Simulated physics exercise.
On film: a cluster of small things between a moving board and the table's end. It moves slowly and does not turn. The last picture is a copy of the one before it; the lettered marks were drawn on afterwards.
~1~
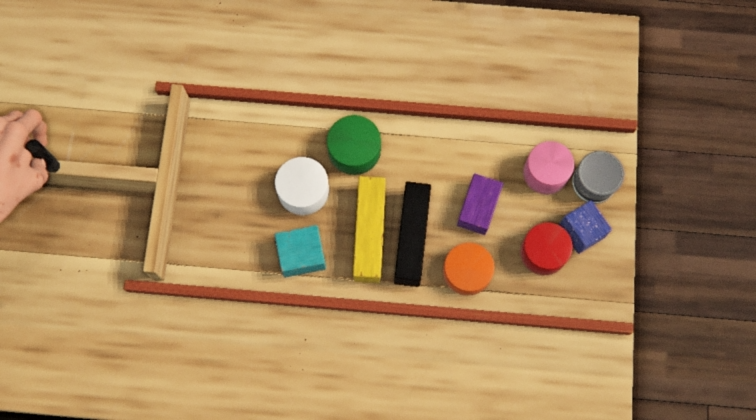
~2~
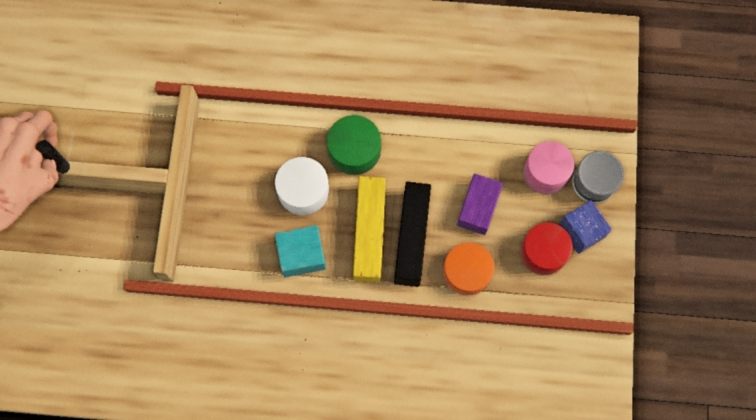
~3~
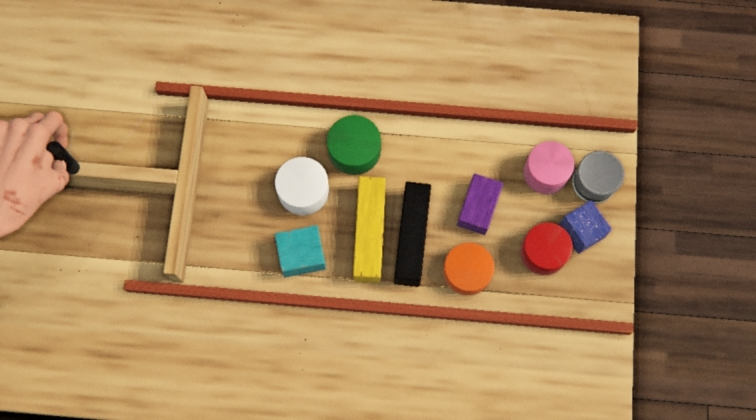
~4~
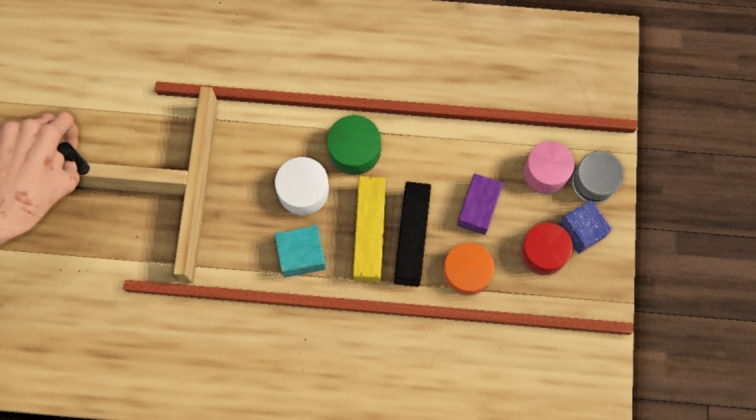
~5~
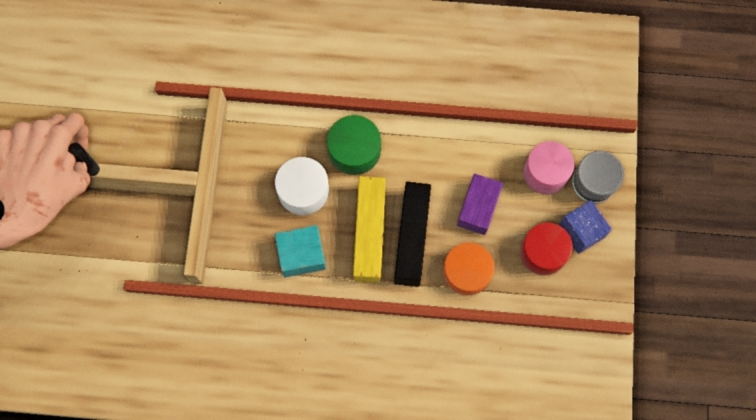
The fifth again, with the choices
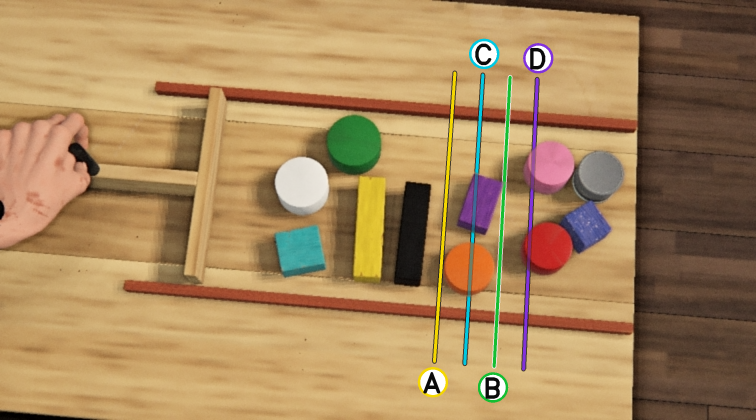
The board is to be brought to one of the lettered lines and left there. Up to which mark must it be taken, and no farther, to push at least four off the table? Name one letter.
Enough have fallen by D.
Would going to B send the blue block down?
Yes.
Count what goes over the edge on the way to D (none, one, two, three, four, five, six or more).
Five.
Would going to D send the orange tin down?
Yes.
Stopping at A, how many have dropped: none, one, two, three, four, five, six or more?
In all, none.
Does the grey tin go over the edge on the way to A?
No.
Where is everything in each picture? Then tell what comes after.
The first picture shows white tin (303, 186); yellow bar (370, 230); pink tin (548, 168).
The second picture shows board (173, 176); green tin (354, 145).
The third picture shows board (183, 177); purple block (480, 204).
The fourth picture shows board (193, 178); black stick (413, 235).
The fifth picture shows board (203, 179); turquoise block (301, 251); grey tin (597, 178); white tin (303, 186).
On the copy, A at (445, 211); B at (502, 216); C at (474, 214); D at (531, 218).
On D. First, board (320, 189); green tin (362, 141); turquoise block (343, 258).
Then, board (438, 198); blue block (602, 219); red tin (594, 258).
Finally, board (531, 206); red tin over the edge; blue block over the edge; five fallen.
By contrast, A drops none; B drops only two; C drops none.
